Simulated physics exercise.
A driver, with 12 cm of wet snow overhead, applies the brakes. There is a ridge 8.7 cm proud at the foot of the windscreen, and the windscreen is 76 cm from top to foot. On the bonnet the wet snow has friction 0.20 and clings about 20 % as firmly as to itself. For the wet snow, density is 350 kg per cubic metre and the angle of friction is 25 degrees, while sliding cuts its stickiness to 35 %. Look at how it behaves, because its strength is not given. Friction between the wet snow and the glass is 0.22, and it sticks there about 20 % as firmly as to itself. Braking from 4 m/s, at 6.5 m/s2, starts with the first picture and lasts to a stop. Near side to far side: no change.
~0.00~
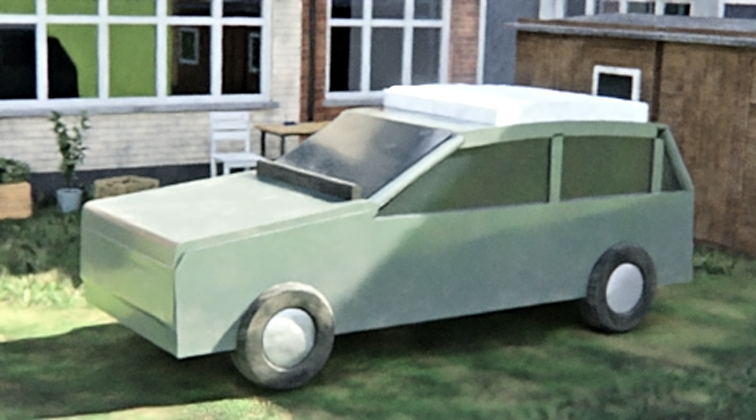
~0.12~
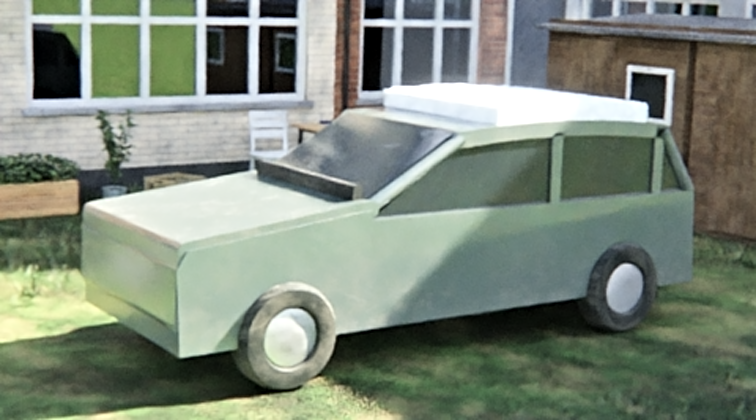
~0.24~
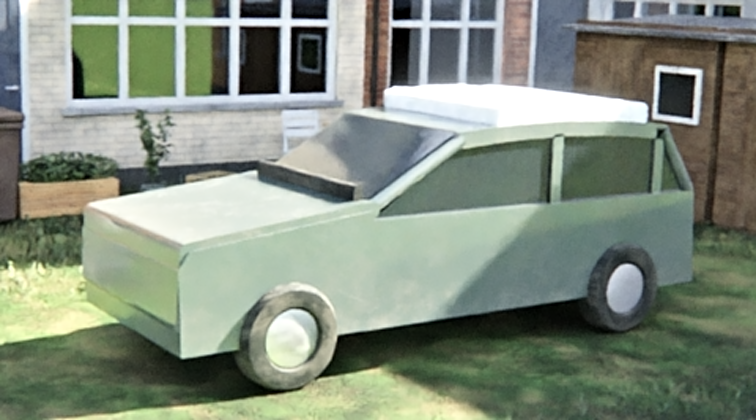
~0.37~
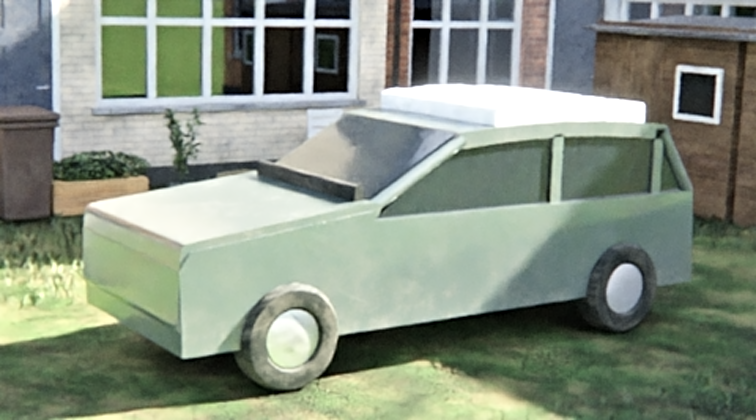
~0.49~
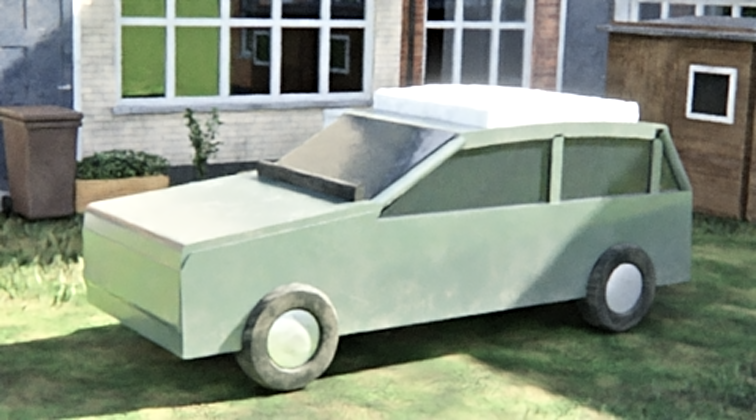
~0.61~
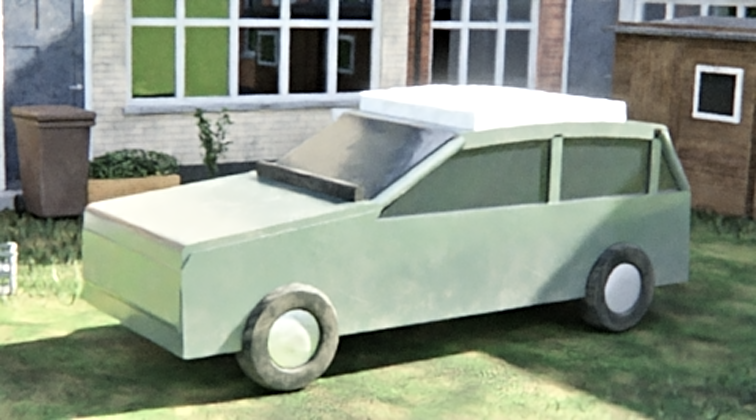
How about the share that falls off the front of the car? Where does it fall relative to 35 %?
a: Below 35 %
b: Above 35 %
Below 35 %.
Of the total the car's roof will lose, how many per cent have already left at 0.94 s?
Some 60 per cent.
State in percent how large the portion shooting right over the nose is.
Some 0 per cent.
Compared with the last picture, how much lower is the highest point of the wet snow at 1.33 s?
Around 0 centimetres, give or take.
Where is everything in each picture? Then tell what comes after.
Leading edge of the wet snow at (498, 115), in the first picture.
Leading edge of the wet snow at (499, 112), in the second picture.
Leading edge of the wet snow at (499, 113), its middle shifted 3 mm, in the third picture.
Leading edge of the wet snow at (496, 113), its middle shifted 2.6 cm, in the fourth picture.
Leading edge of the wet snow at (489, 114), its middle shifted 8.5 cm, in the fifth picture.
Leading edge of the wet snow at (475, 117), its middle shifted 19 cm, in the sixth picture.
After 0.94 s, 77 % of the snow is on the roof, 23 % on the glass, none on the bonnet and none has gone off the nose.
After 1.33 s, 61 % of the snow is on the roof, 34 % on the glass, 5 % on the bonnet and none has gone off the nose.
After 1.72 s, 60 % of the snow is on the roof, 35 % on the glass, 6 % on the bonnet and none has gone off the nose.
After 2.12 s, 60 % of the snow is on the roof, 35 % on the glass, 6 % on the bonnet and none has gone off the nose.
After 2.22 s, at the end, 60 % of the snow is on the roof, 35 % on the glass, 6 % on the bonnet and none has gone off the nose.
